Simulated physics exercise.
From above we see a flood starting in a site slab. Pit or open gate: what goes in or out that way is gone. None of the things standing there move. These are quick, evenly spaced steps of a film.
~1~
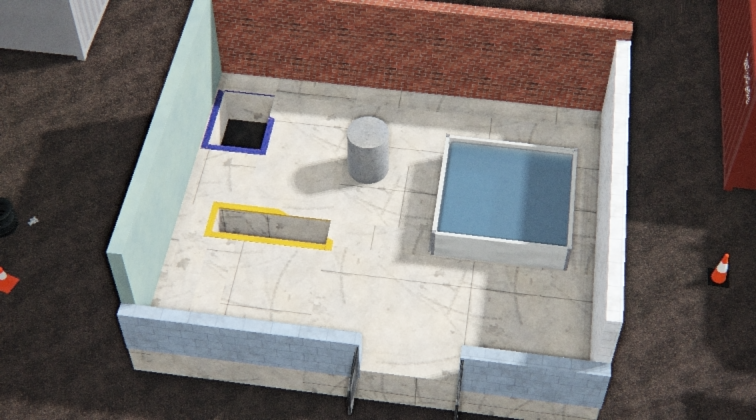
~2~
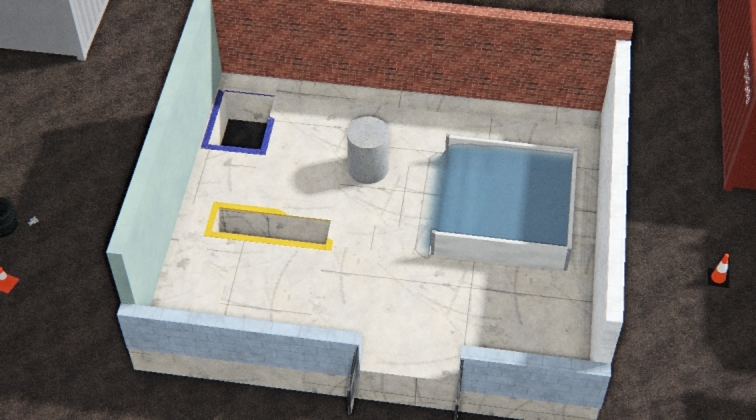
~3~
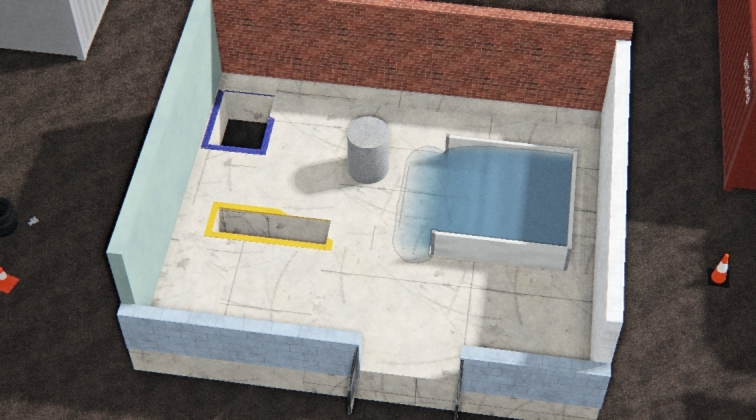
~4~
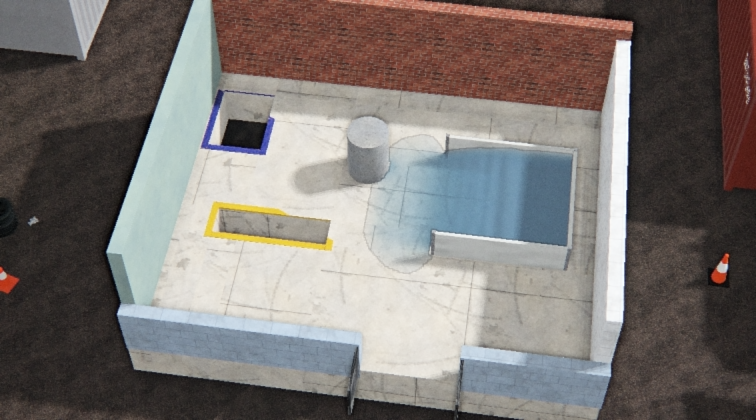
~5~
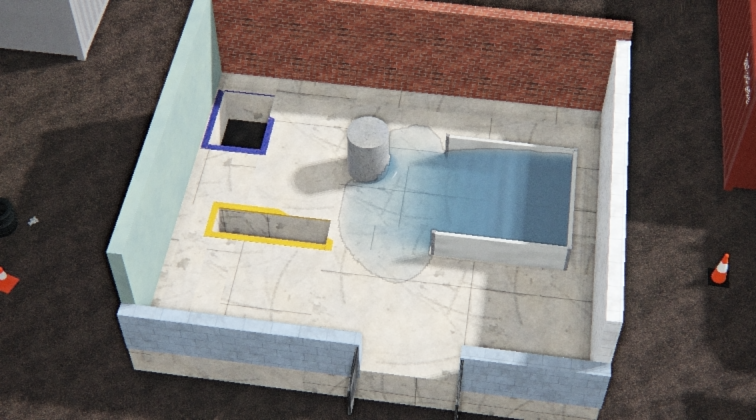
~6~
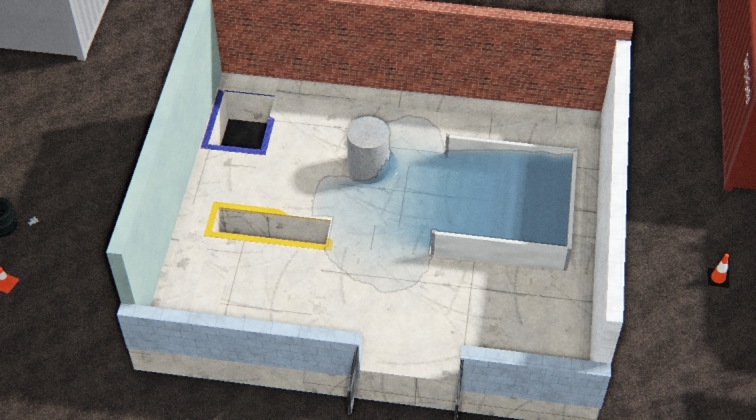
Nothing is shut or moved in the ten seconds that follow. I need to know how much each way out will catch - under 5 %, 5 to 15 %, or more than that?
Here you go: The gate catches under 5 %; the blue pit catches more than 15 %; the yellow pit catches more than 15 %.
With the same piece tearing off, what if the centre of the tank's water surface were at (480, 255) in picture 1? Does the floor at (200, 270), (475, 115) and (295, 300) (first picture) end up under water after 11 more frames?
In order: Inundated, then unflooded, then inundated.
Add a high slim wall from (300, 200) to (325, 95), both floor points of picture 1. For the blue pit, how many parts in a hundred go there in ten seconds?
About 10 percent goes into the blue pit.
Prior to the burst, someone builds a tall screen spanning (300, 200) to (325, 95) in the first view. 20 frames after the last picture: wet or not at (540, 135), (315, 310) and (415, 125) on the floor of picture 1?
Spared; swamped; swamped.
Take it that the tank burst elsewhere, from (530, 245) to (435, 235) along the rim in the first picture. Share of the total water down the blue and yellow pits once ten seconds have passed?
Blue: 2 percent; yellow: 4 percent.
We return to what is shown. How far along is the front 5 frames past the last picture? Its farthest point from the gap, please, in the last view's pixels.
Front's tip: Near (205, 198).
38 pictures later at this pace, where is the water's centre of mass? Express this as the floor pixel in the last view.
I'd put it at around (349, 220).
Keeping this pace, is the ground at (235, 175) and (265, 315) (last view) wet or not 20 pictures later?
Readings, in sequence: Waterlogged then waterlogged.
A moment on, water covers 30 % of the floor; the gate 0 %, the blue pit 0 %, the yellow pit 3 %.
Next, water covers 50 % of the floor; the gate 0 %, the blue pit 0 %, the yellow pit 11 %.
Then, water covers 55 % of the floor; the gate 0 %, the blue pit 6 %, the yellow pit 20 %.
Later, water covers 70 % of the floor; the gate 0 %, the blue pit 16 %, the yellow pit 28 %.
In the end, water covers 75 % of the floor; the gate 1 %, the blue pit 21 %, the yellow pit 40 %.
